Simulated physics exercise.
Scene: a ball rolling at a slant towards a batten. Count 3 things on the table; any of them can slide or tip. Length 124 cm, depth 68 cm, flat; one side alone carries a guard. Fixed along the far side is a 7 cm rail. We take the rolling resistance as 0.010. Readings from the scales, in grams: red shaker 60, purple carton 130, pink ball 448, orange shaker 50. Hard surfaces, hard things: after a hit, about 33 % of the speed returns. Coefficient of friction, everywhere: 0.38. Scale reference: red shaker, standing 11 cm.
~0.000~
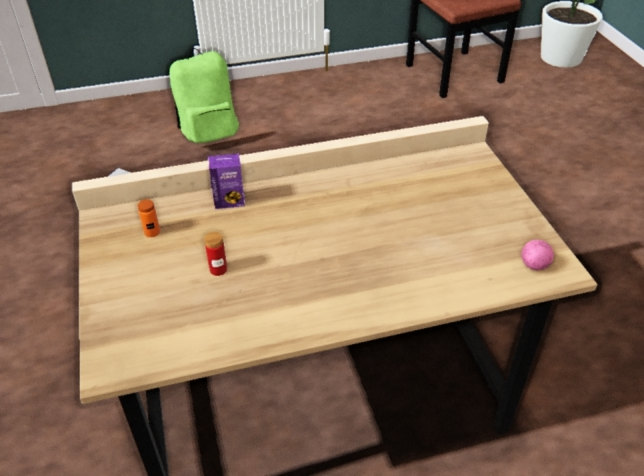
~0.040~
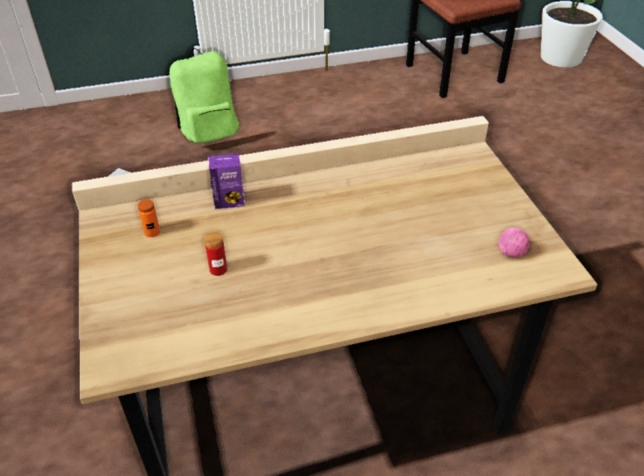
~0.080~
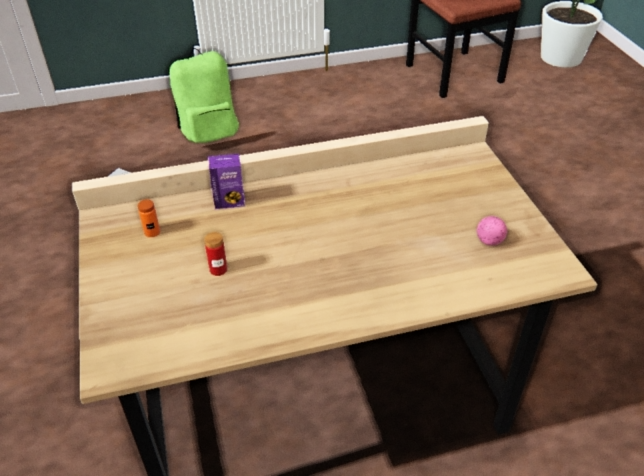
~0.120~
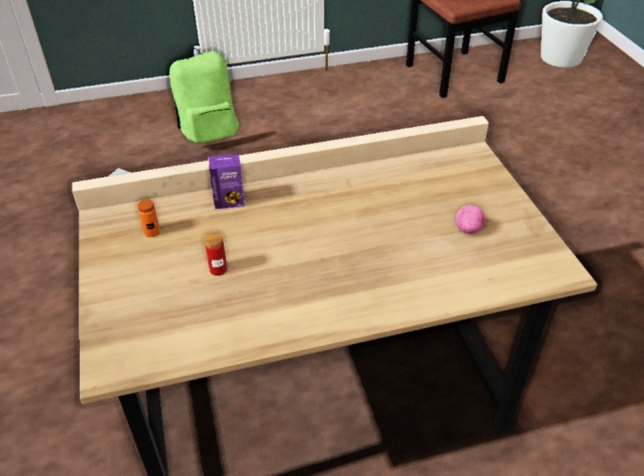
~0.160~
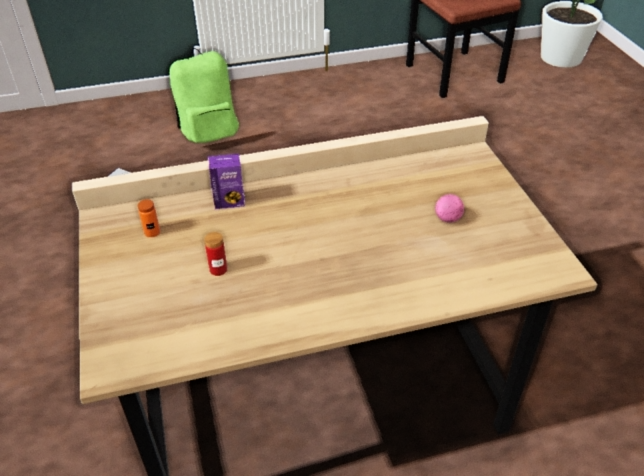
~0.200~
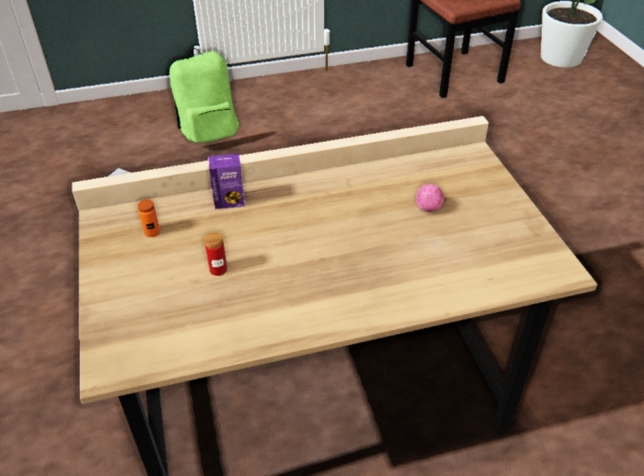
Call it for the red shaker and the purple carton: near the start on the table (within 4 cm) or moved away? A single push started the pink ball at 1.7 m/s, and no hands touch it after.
Red shaker: Near the start, purple carton: Near the start.
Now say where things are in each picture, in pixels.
In the first picture, pink ball (538, 255); red shaker (216, 254); purple carton (227, 182).
In the second picture, pink ball (514, 243); orange shaker (149, 219).
In the third picture, pink ball (492, 231); orange shaker (149, 219).
In the fourth picture, pink ball (470, 220); orange shaker (149, 219).
In the fifth picture, pink ball (450, 209); orange shaker (149, 218).
In the sixth picture, pink ball (430, 198); red shaker (216, 254); purple carton (227, 182).
By 0.80 s, pink ball near (274, 204).
By 1.60 s, pink ball near (91, 286).
When it is over (2.2 s), all 3 within 4 cm of the start. End places, in pixels of the last picture, red shaker near (216, 254), purple carton near (227, 182).
